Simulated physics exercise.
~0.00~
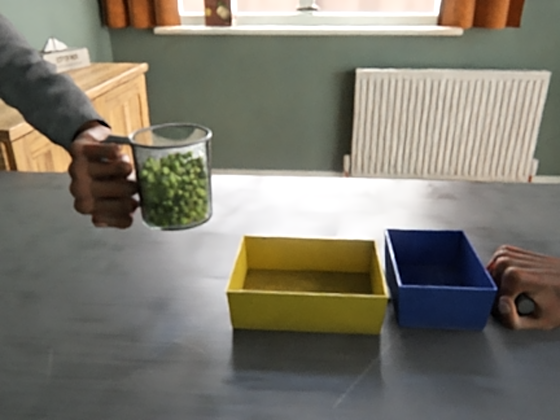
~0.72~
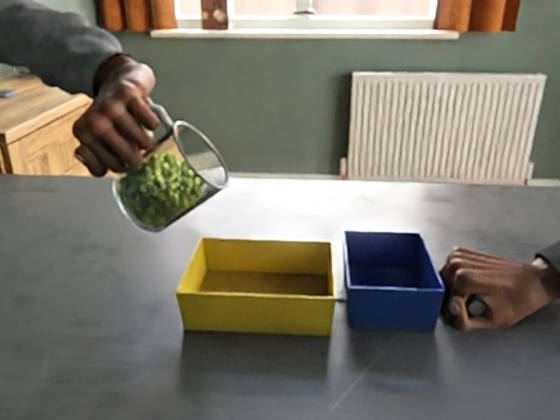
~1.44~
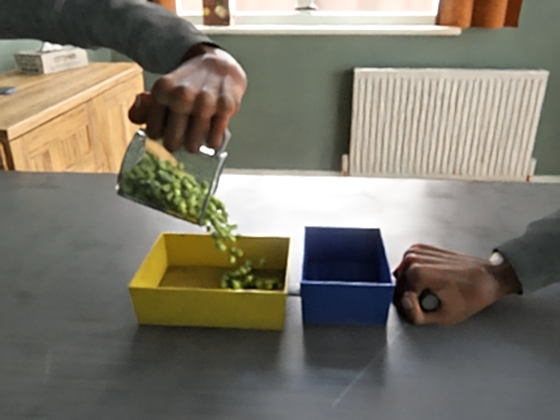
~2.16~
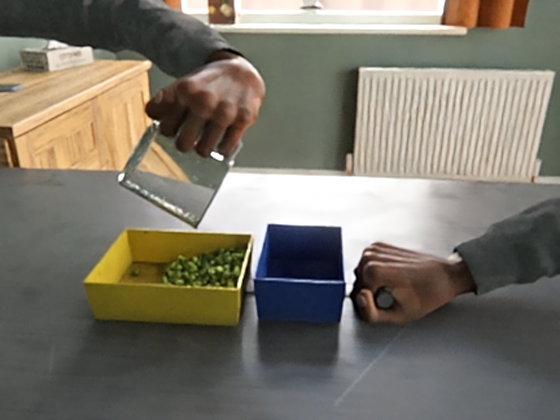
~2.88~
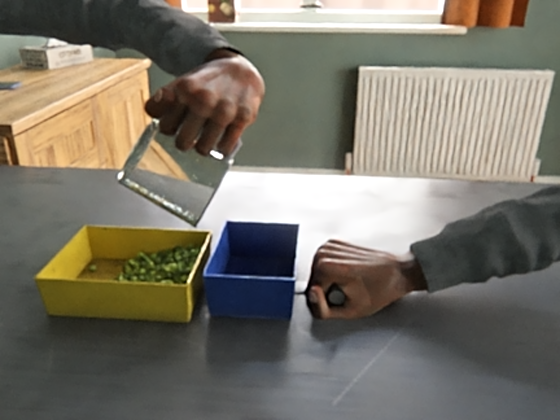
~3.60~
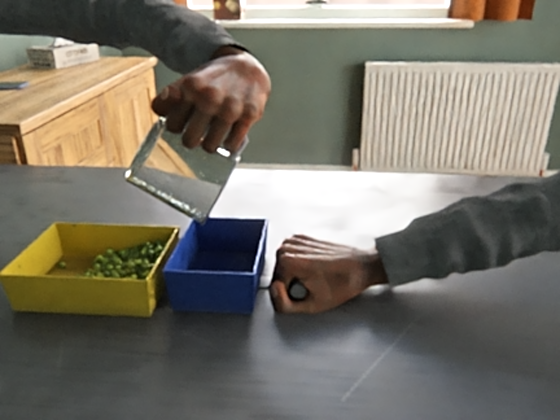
A dark-skinned hand in a grey sleeve holds a clear glass cup of green peas by its handle above a dark tabletop, seen from across the table. Below are an open yellow box and, joined on its right, a smaller blue one, with another hand beside it; a wooden cabinet, white radiator and orange curtains stand behind. The boxes slide left with the right-hand fist as the cup tips. Peas pour into the yellow box until the cup is empty. The boxes continue left beneath the tilted cup, ending with peas heaped in the yellow box and none in the blue.
